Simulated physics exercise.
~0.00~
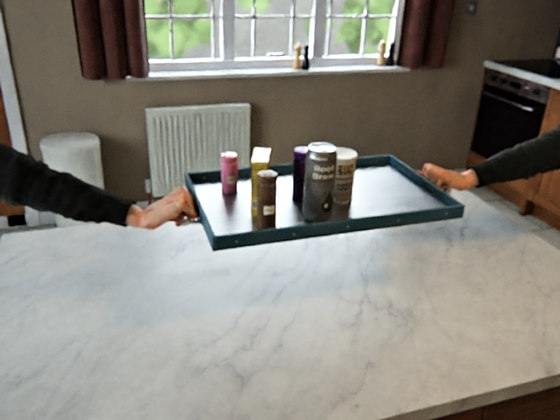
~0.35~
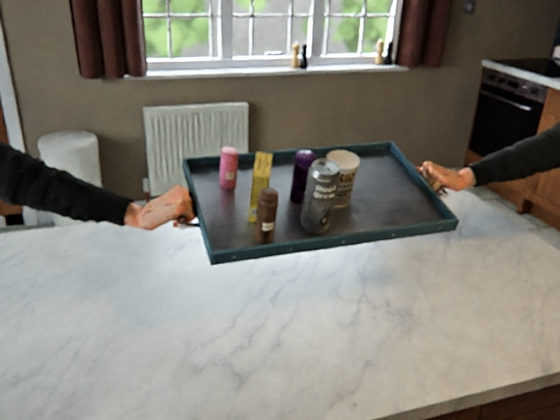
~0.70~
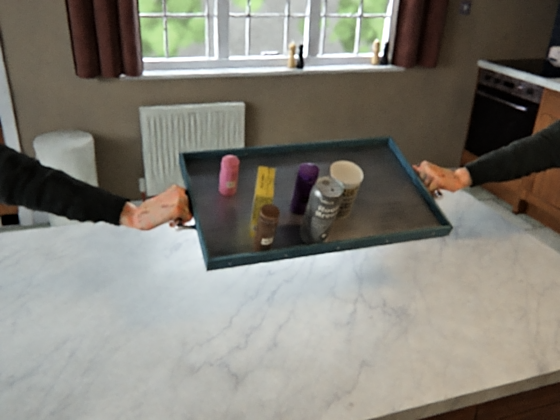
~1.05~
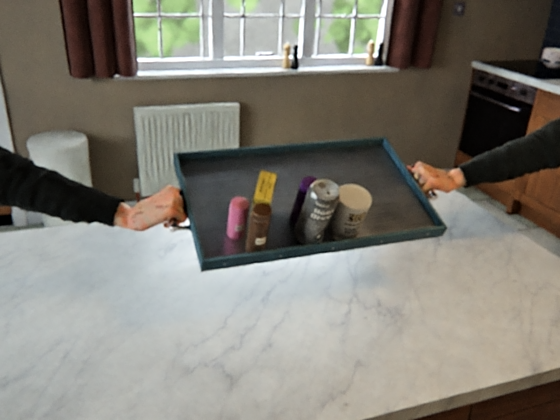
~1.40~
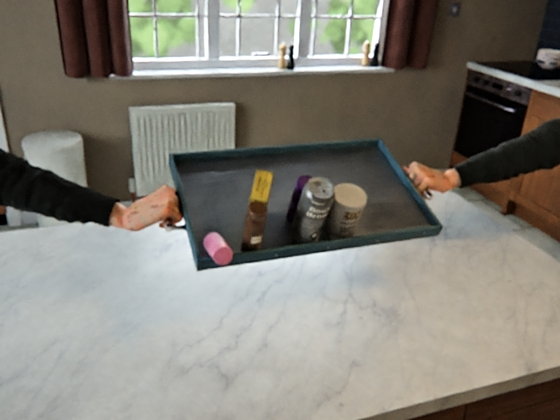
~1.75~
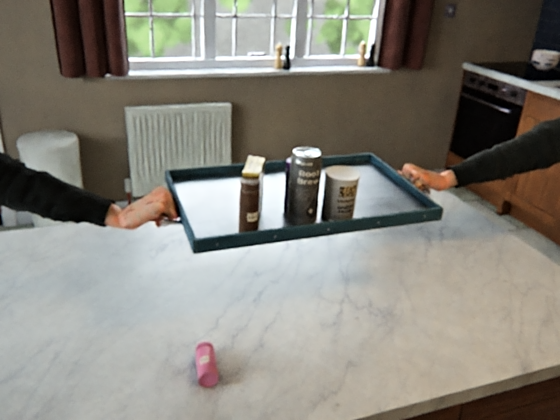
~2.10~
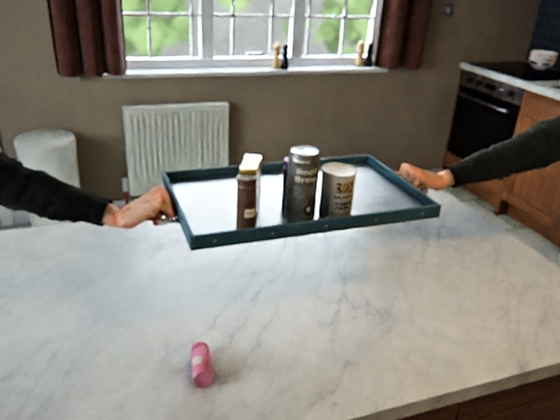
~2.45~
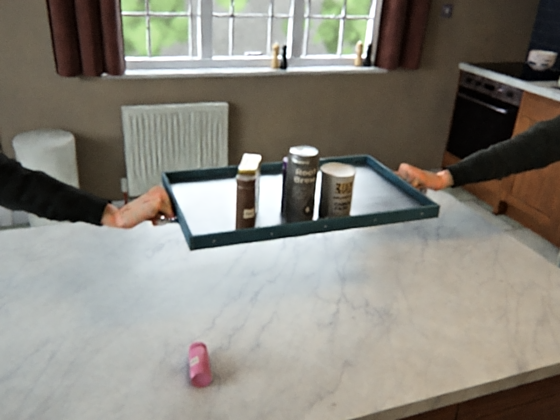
Two hands tilting a tray of containers toward the near side, a pink shaker dropping onto the marble counter, then levelling it.
